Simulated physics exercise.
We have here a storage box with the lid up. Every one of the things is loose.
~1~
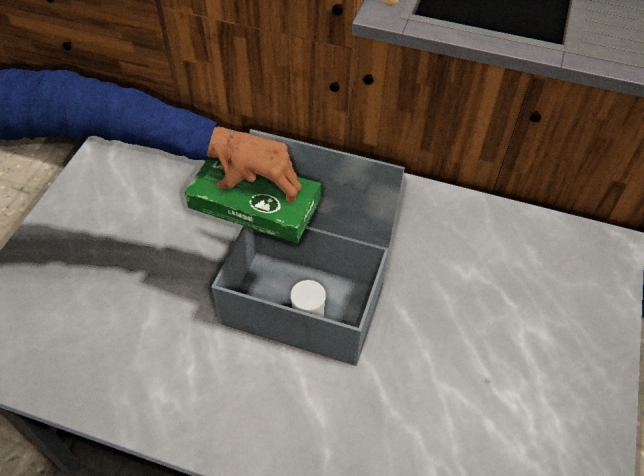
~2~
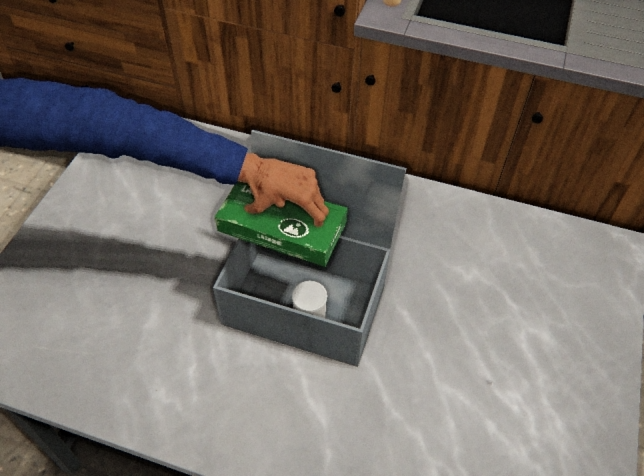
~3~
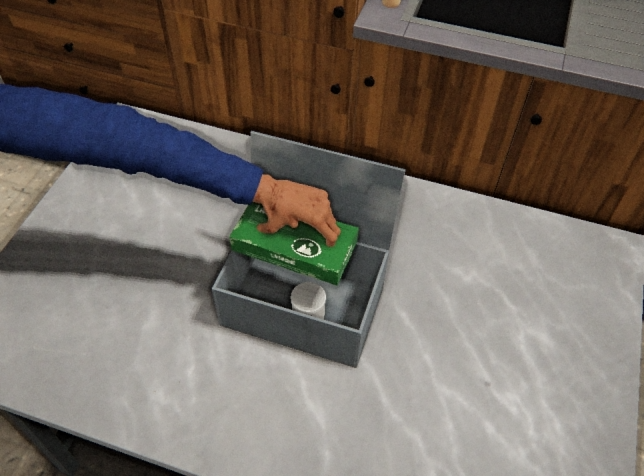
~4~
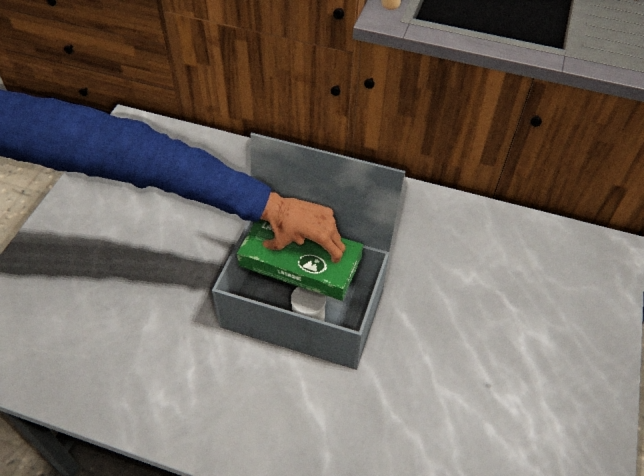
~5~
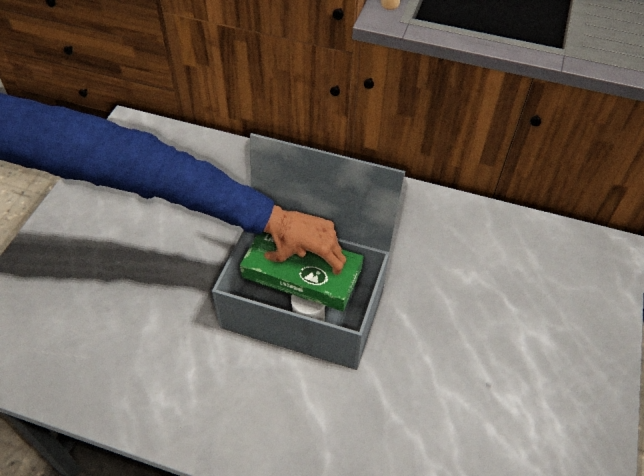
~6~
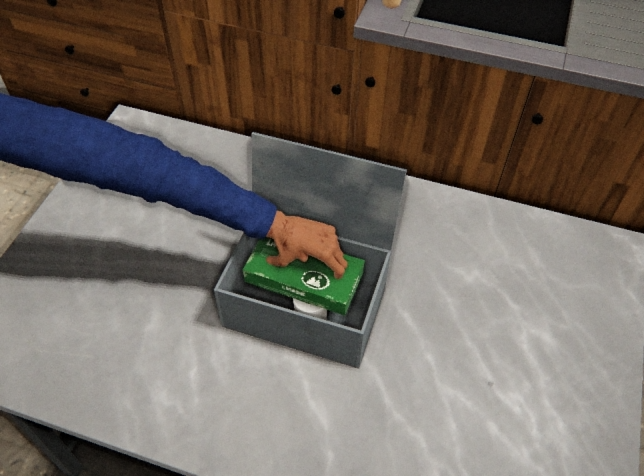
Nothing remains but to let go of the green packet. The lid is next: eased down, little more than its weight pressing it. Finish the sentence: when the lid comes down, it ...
... shuts properly.
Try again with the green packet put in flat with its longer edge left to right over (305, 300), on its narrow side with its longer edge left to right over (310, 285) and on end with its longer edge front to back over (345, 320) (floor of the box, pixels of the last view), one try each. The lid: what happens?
The lid goes all the way down the first time, goes all the way down the second time and stays partly open the third time.
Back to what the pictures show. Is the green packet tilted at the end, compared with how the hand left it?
Result: The green packet leans over.
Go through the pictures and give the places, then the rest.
Still above its spot; green packet (254, 196); white tin (308, 307), in the first picture.
Still above its spot; green packet (282, 220); white tin (310, 307), in the second picture.
Still above its spot; green packet (294, 239); white tin (308, 309), in the third picture.
Still above its spot; green packet (301, 255); white tin (309, 310), in the fourth picture.
Still above its spot; green packet (302, 267), in the fifth picture.
Put in, still held; green packet (304, 271), in the sixth picture.
Then, 0.90 s past the last view, lid starting down; green packet on its side near (322, 271).
Then, 1.60 s past the last view, lid 57° above the rim; green packet on its side near (322, 271).
Then, 2.00 s past the last view, lid 16° above the rim; green packet on its side near (322, 271).
Finally, lid shut; down or leaning hard in the box, green packet; white tin still in place. Final places as the last picture's camera would see them, green packet near (322, 271).
